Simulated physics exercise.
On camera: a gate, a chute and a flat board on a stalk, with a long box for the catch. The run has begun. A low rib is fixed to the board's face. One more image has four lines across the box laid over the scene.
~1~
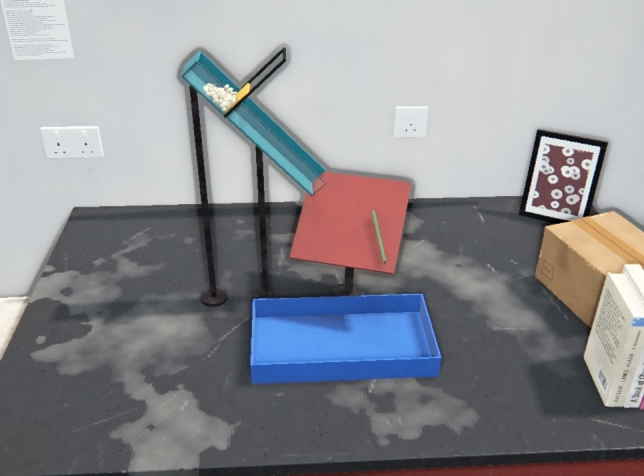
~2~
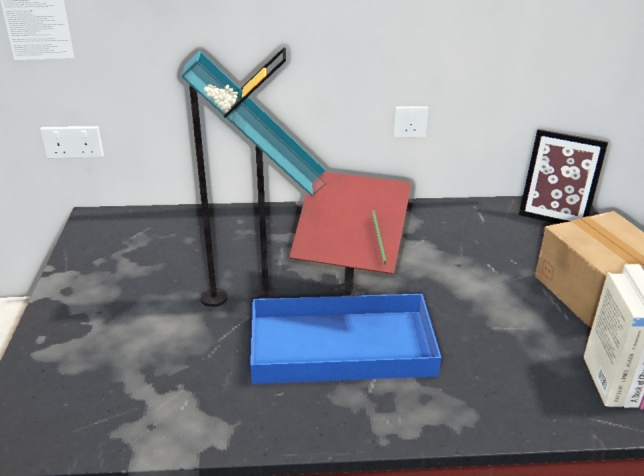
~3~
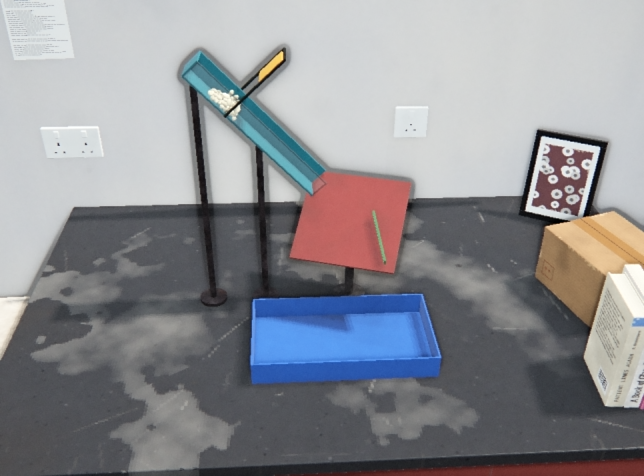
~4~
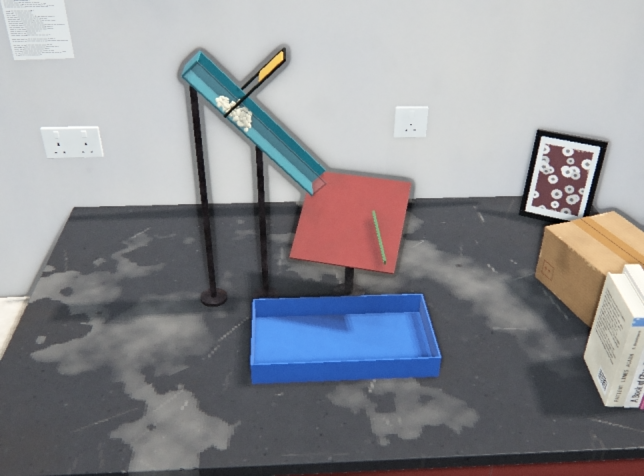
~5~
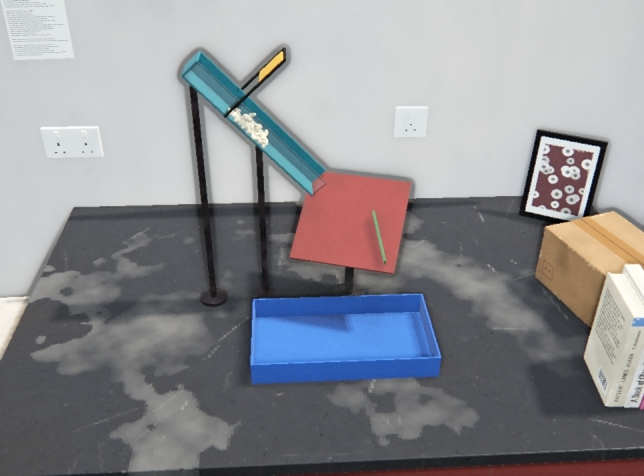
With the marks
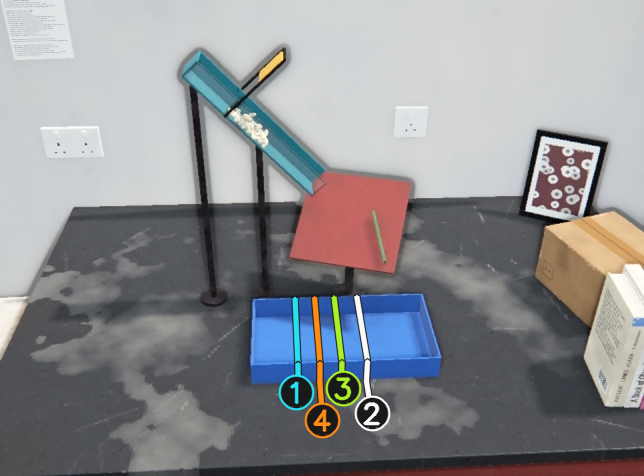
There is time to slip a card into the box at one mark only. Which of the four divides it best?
2 beats the others.
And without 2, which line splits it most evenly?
That would be 3.
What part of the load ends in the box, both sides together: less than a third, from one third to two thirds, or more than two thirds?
It is more than two thirds.
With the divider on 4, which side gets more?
The right side.
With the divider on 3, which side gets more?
More lands on the right.
On the marked copy, line 1 crosses the front rim at (297, 363); line 2 crosses the front rim at (367, 360); line 3 crosses the front rim at (341, 361); line 4 crosses the front rim at (319, 362).
For line 1, of what is caught, only a few on the left of the divider, all but a few on the right.
For line 2, of what is caught, close to half on the left of the divider, close to half on the right.
For line 3, of what is caught, close to a quarter on the left of the divider, the bulk on the right.
For line 4, of what is caught, a small share on the left of the divider, all but a few on the right.
